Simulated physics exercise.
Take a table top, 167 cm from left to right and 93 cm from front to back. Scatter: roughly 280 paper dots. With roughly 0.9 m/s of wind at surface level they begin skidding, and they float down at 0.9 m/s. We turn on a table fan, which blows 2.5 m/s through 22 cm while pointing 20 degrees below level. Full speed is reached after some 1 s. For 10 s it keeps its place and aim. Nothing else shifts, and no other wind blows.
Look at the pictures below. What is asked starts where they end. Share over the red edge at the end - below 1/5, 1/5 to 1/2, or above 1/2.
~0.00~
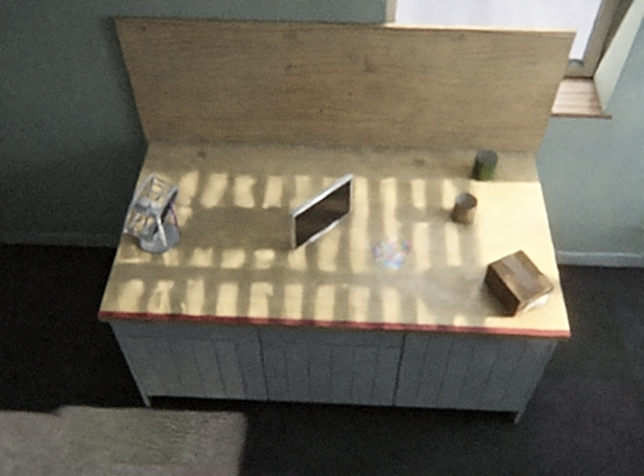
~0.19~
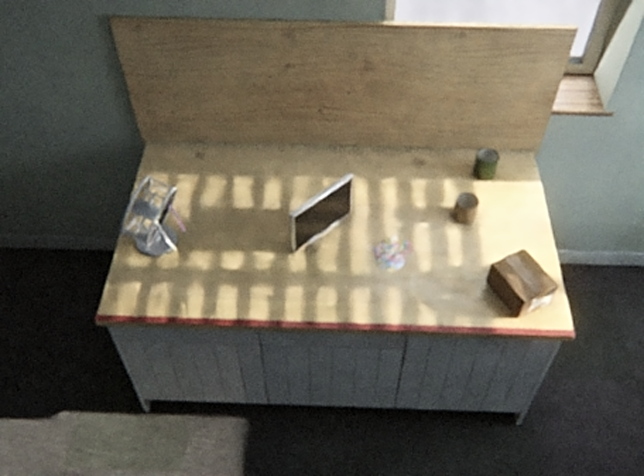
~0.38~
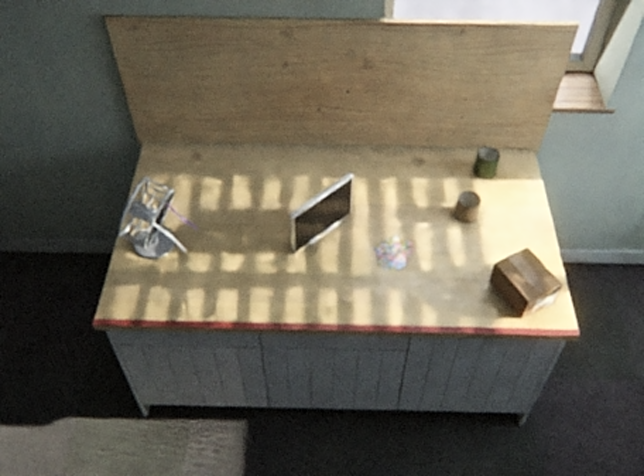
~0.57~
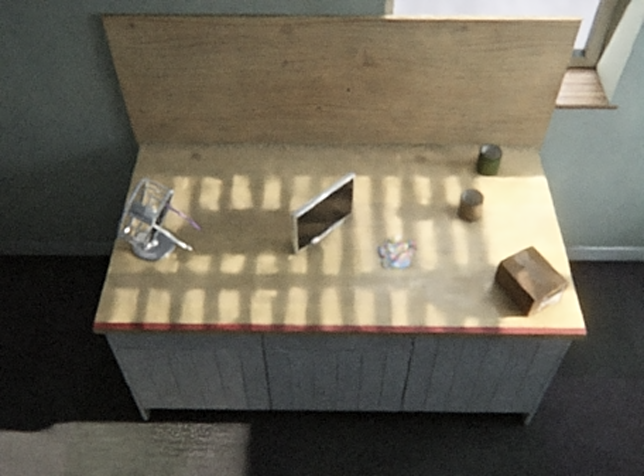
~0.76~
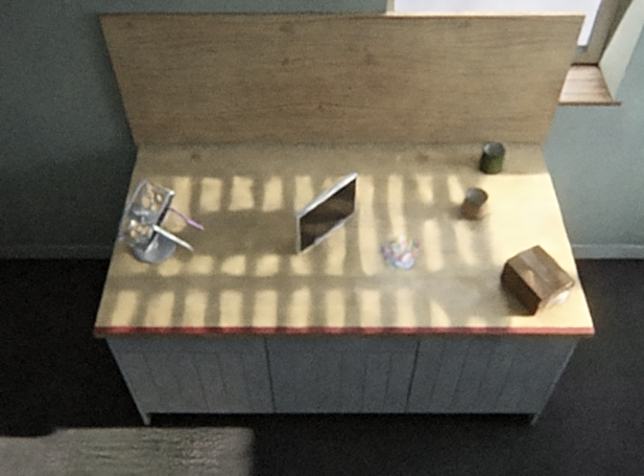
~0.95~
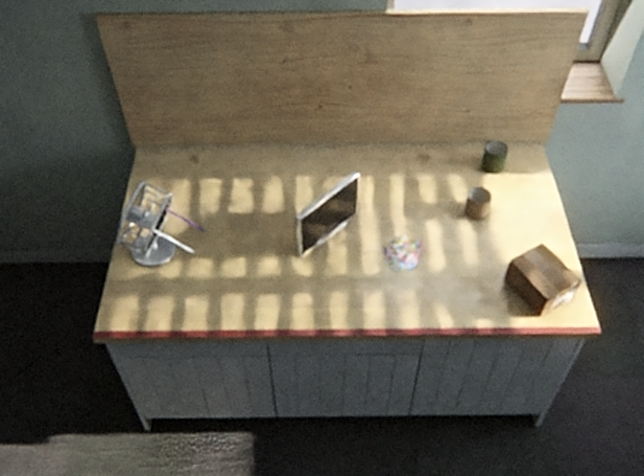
The part past that edge will never reach a fifth.
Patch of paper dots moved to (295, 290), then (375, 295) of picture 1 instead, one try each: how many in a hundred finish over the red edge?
Near 100 % for the first and near 80 % for the second.
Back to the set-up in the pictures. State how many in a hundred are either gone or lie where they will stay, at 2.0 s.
The share is near 40 per cent.
After 2.0 s, 0 % are over the red edge; the middle of those still in play is near (412, 247); 40 % have settled or left.
After 3.2 s, 0 % are over the red edge; the middle of those still in play is near (412, 247); 43 % have settled or left.
After 5.5 s, 0 % are over the red edge; the middle of those still in play is near (411, 246); 52 % have settled or left.
After 10.0 s, at the end, 0 % are over the red edge; the middle of those still in play is near (411, 246).
